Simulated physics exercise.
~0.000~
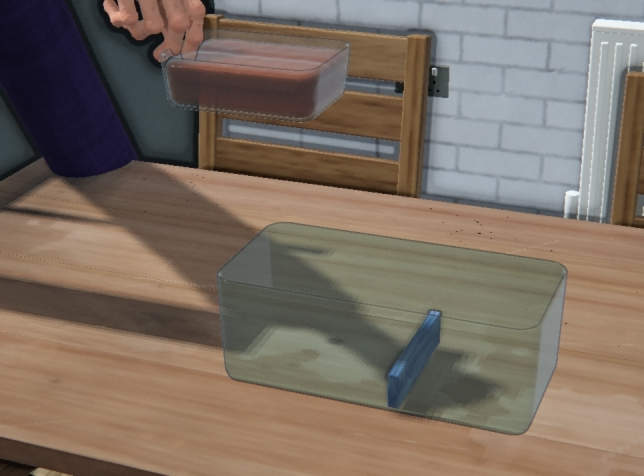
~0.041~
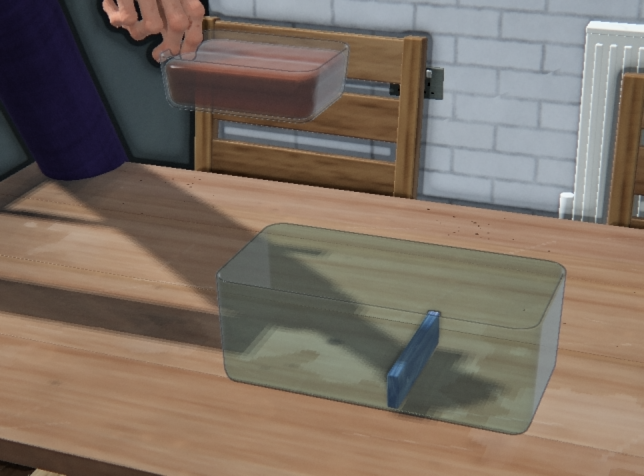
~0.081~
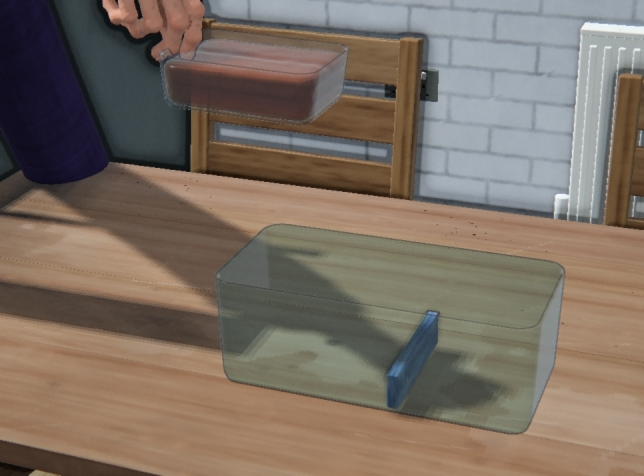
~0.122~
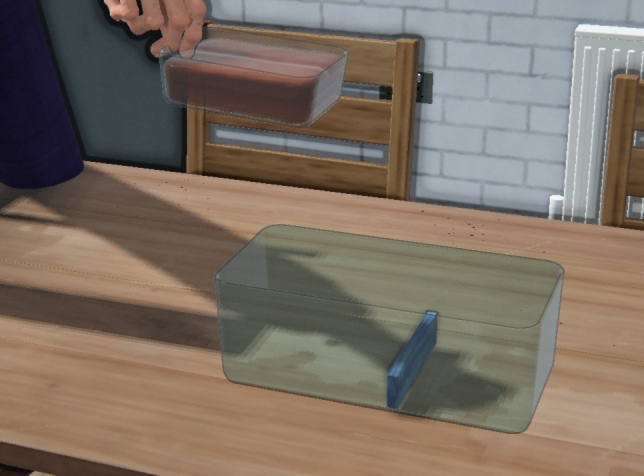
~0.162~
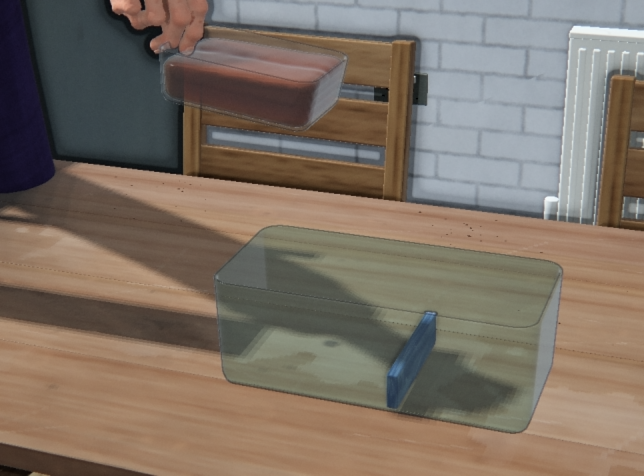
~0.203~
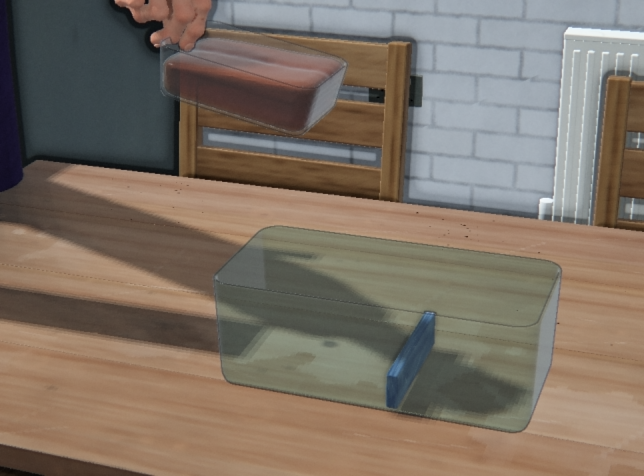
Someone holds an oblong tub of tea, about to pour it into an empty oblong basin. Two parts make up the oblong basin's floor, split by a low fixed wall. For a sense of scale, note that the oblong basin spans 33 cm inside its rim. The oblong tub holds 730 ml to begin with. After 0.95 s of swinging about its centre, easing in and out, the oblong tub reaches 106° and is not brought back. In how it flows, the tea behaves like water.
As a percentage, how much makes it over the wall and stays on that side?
Some 42 per cent makes it over and stays.
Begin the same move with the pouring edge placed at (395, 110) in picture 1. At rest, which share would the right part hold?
Then I'd expect something near 70 per cent.
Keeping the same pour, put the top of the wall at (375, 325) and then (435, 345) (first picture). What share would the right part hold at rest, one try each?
It comes to 70 per cent, and then 15 per cent.
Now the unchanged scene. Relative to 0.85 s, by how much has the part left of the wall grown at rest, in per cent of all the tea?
Roughly 6 percent.
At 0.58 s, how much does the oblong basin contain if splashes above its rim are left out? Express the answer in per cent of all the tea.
At that time the basin holds about 18 per cent of the liquid.
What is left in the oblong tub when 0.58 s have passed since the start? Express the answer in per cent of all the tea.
About 20 percent.
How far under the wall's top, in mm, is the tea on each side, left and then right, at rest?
Near 26 mm for the left and near 22 mm for the right.
Then, 0.58 s in, the tilt is 71° and 20 per cent is still to pour, 8 is left of the wall and 10 right of it.
Then, 0.85 s in, the tilt is 103° and 2 per cent is still to pour, 41 is left of the wall and 44 right of it.
Then, 1.14 s in, the tilt is 106° and 0 per cent is still to pour, 47 is left of the wall and 42 right of it.
Then, 1.45 s in, the tilt is 106° and 0 per cent is still to pour, 47 is left of the wall and 43 right of it.
Finally, 47 per cent lies left of the wall, 42 right of it and 11 outside.
